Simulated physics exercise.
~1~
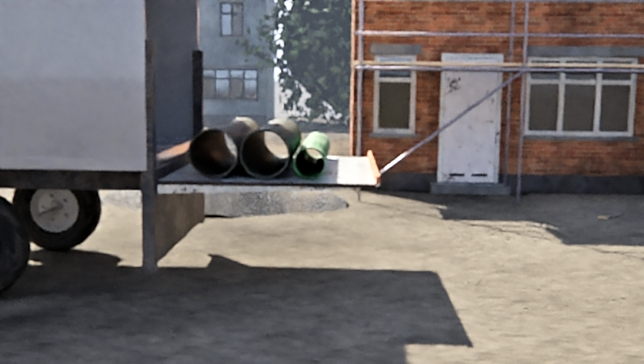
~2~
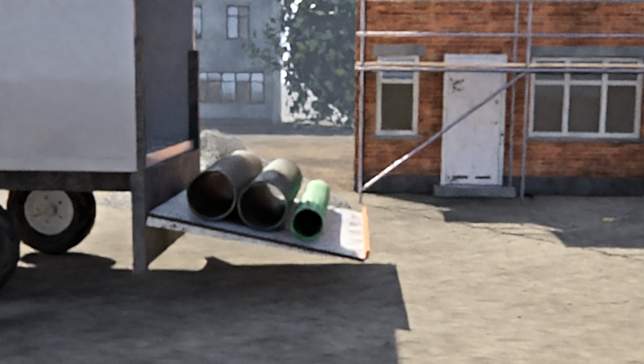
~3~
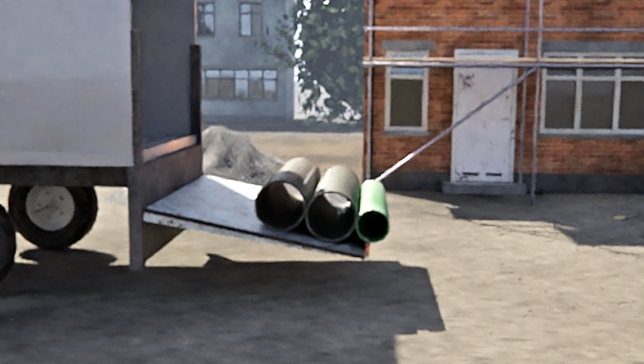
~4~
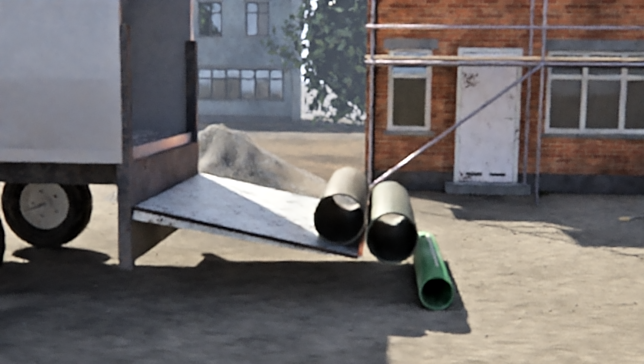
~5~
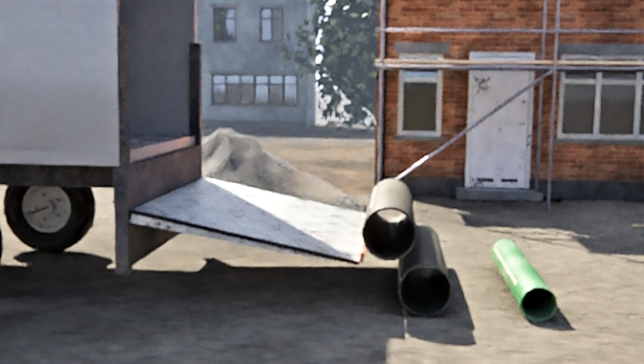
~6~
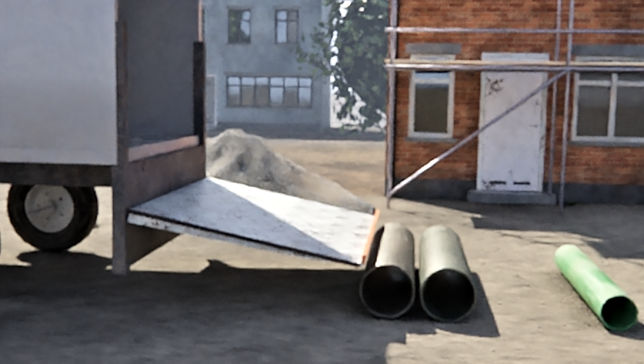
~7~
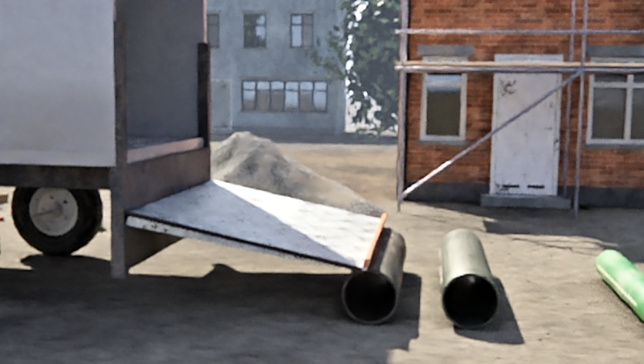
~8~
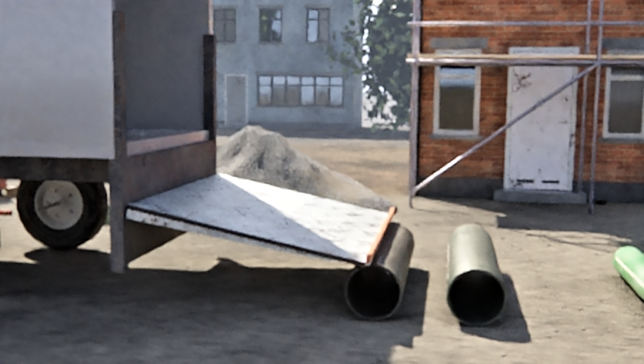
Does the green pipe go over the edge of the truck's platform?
Yes, the green pipe rolls over the edge of the tilted platform, drops to the ground and ends up off to the right.
